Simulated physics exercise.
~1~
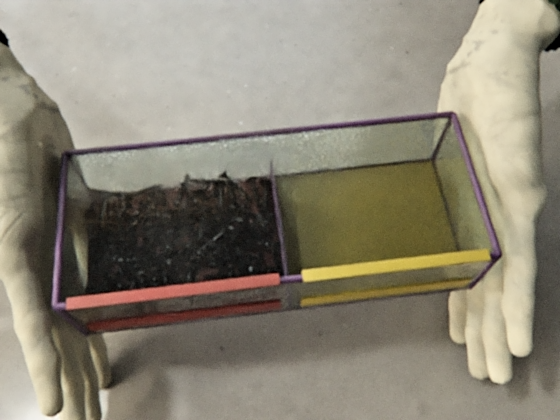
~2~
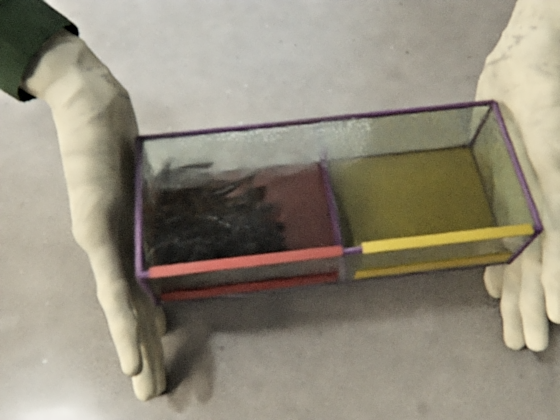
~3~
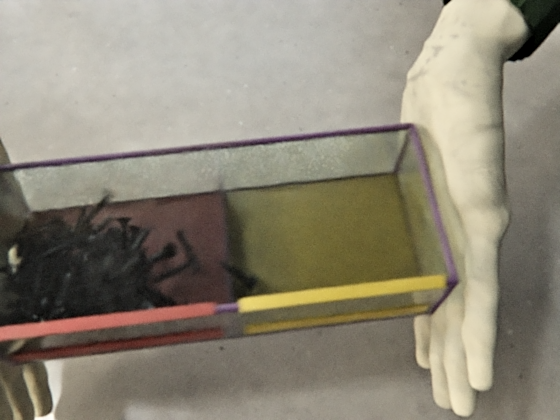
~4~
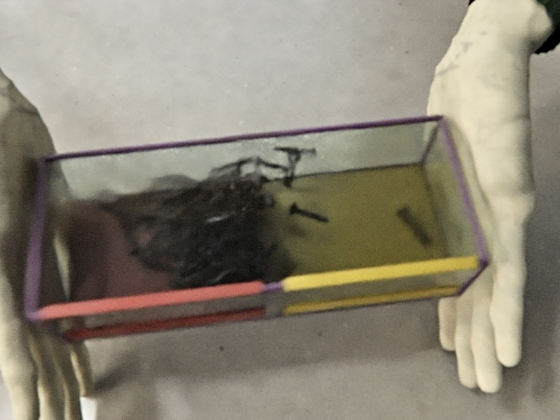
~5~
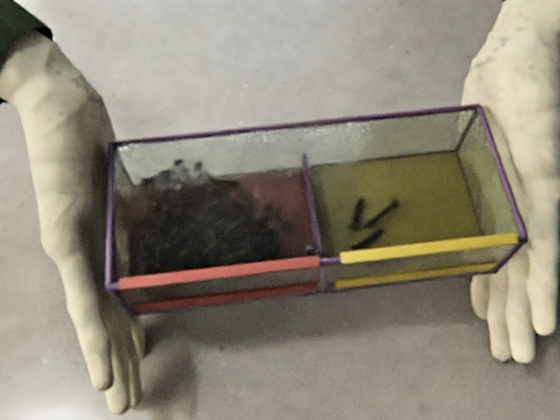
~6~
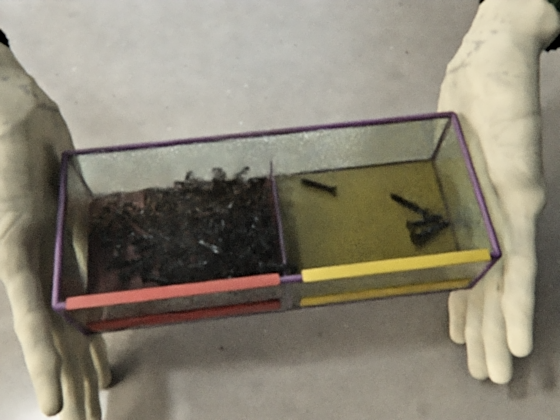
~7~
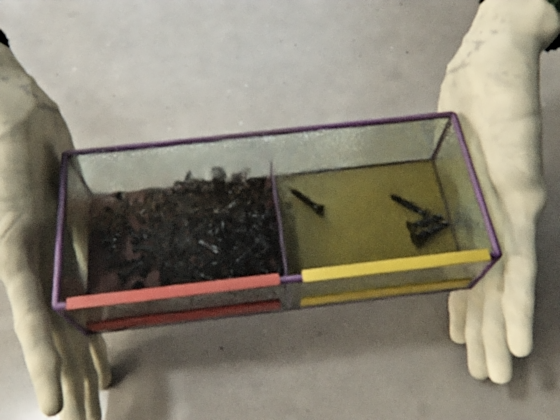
Above a plain grey surface, two pale hands held a clear two-part box with a pile of black screws on the red side and shook it left and right, until a few screws landed on the yellow side while most stayed on the red.
